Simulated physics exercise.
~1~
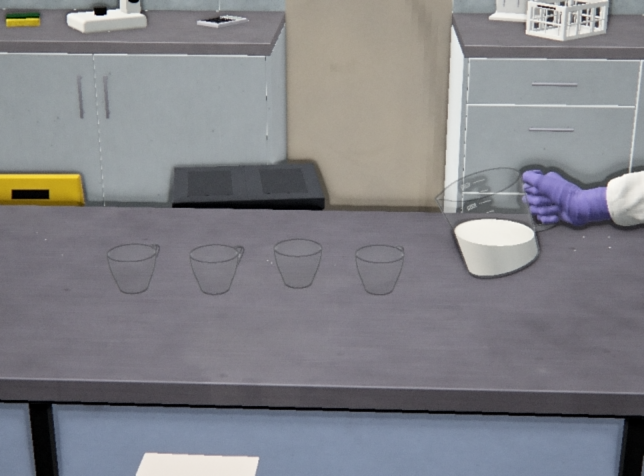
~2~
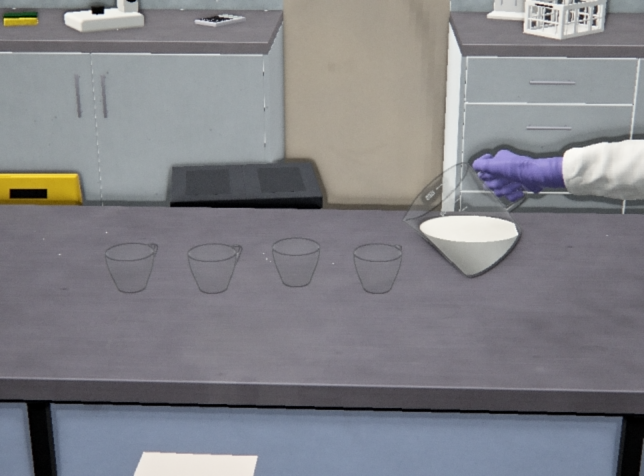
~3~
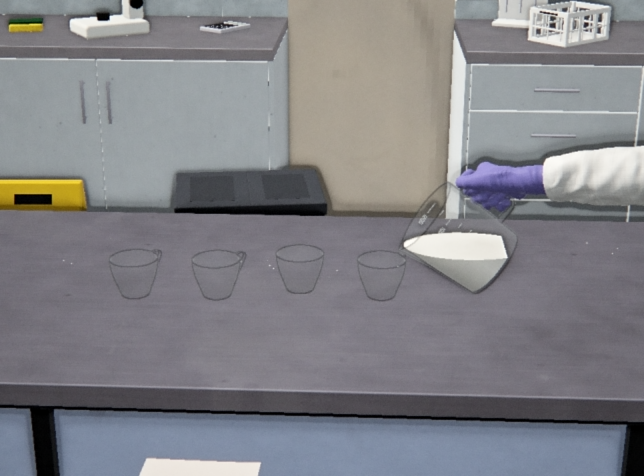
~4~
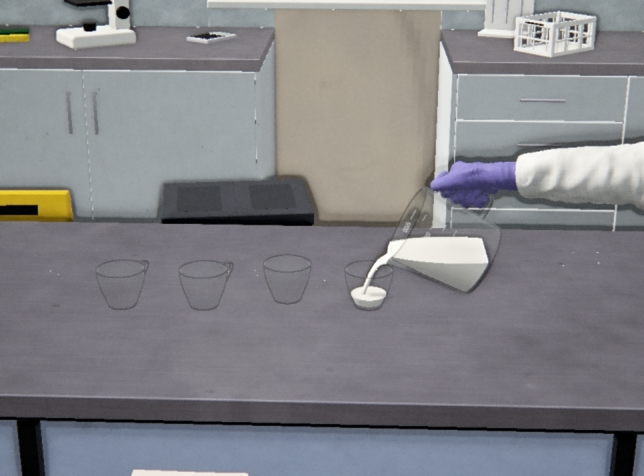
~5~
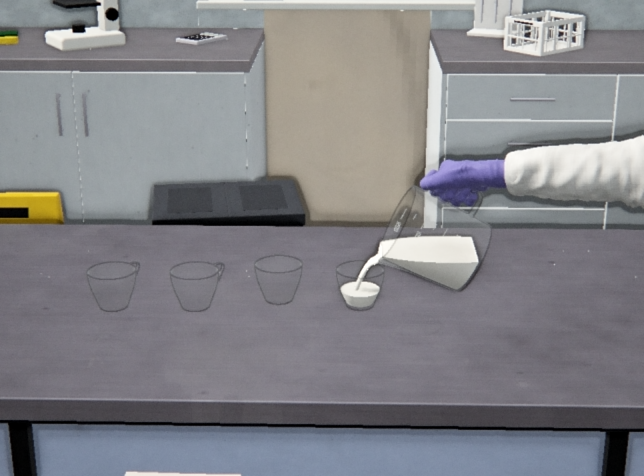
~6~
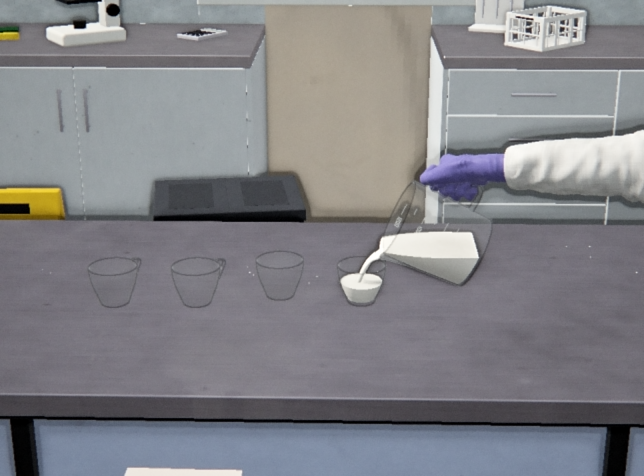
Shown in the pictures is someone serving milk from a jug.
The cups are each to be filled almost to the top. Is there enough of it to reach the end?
No, it will prove too scant, I'd bet.
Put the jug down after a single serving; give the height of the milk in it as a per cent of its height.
I reckon close to 25 percent.
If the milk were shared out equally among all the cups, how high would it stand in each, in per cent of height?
Close to 75 in a hundred.
Soon after, the first is about two thirds full.
Later, the first is done and the jug has about two thirds of its load.
In the end, the jug is empty with two filled and the next at all of a serving.
